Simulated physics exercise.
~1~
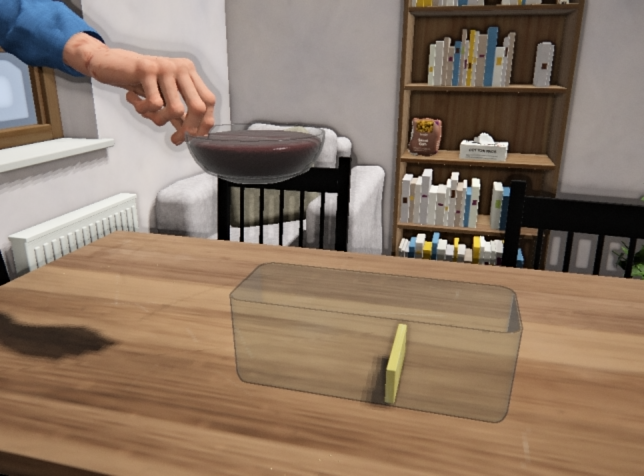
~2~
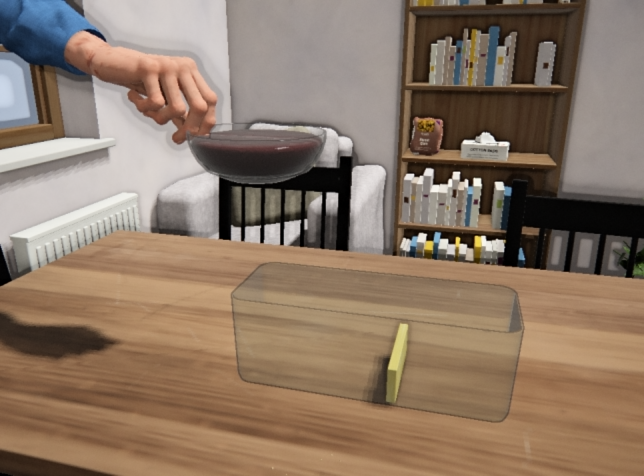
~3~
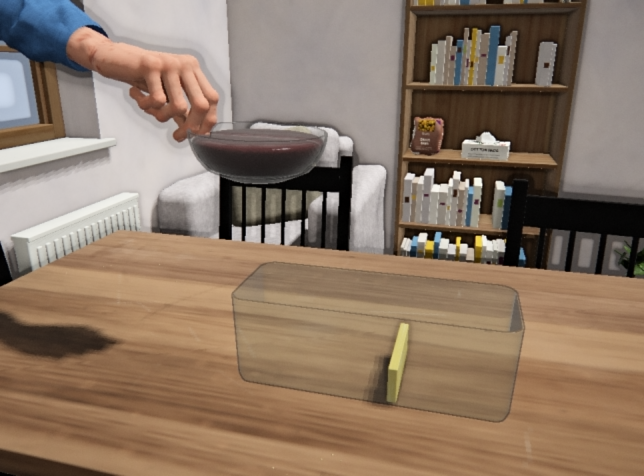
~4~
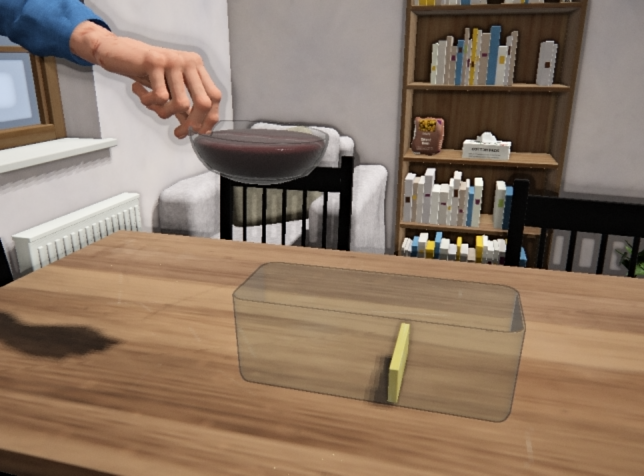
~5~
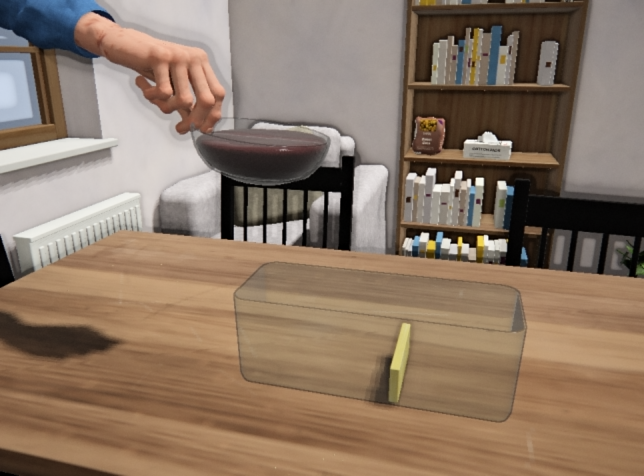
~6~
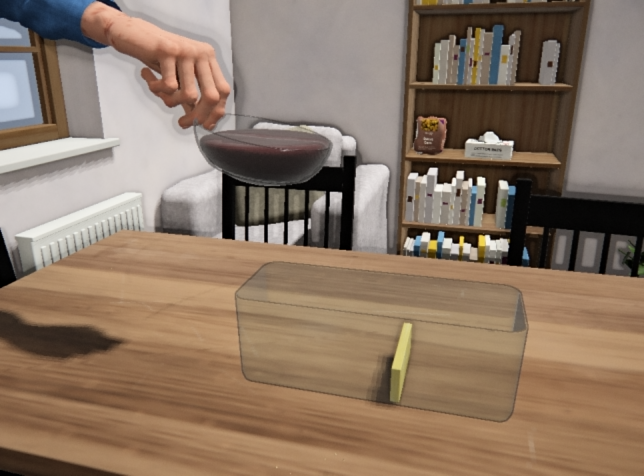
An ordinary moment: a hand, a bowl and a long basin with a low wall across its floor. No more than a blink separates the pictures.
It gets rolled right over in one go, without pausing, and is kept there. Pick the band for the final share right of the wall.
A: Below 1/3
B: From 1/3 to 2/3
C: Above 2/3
A, below 1/3.
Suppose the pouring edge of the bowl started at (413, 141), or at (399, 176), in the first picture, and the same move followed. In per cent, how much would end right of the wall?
Try one: 85 %; try two: 80 %.
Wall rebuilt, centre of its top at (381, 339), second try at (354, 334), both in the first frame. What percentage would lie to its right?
Respectively 45 and 70 per cent, approximately.
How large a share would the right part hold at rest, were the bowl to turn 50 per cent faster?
Close to 10 per cent.
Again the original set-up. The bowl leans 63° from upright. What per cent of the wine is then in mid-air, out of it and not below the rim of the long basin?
Around 40 %.
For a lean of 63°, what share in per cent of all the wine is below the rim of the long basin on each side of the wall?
30 per cent left, 5 per cent right.
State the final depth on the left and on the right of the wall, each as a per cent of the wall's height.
Left near 50; right near 10.
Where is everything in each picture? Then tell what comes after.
It leans 0°; its right rim is at (322, 136); the wine meets the walls at (199, 136) and (321, 141); the long basin's rim runs from (246, 280) to (518, 311); the wall's top is at (397, 346), in the first picture.
It leans 0°; its right rim is at (323, 136); the wine meets the walls at (200, 135) and (322, 141), in the second picture.
It leans 2°; its right rim is at (324, 137); the wine meets the walls at (201, 134) and (324, 142), in the third picture.
It leans 4°; its right rim is at (326, 140); the wine meets the walls at (203, 134) and (325, 143), in the fourth picture.
It leans 8°; its right rim is at (327, 144); the wine meets the walls at (205, 134) and (326, 143), in the fifth picture.
It leans 12°; its right rim is at (329, 149); the wine meets the walls at (209, 134) and (330, 146); 1 per cent is over the edge, in the sixth picture.
A moment on, the bowl is tipped part way and 24 per cent is still to pour, 28 is left of the wall and 6 right of it.
Next, the bowl is tipped on its side and 0 per cent is still to pour, 80 is left of the wall and 13 right of it.
Then the bowl is tipped right over and 0 per cent is still to pour, 82 is left of the wall and 14 right of it.
Later the bowl is tipped right over and 0 per cent is still to pour, 82 is left of the wall and 14 right of it.
In the end 82 per cent lies left of the wall, 14 right of it and 4 outside.
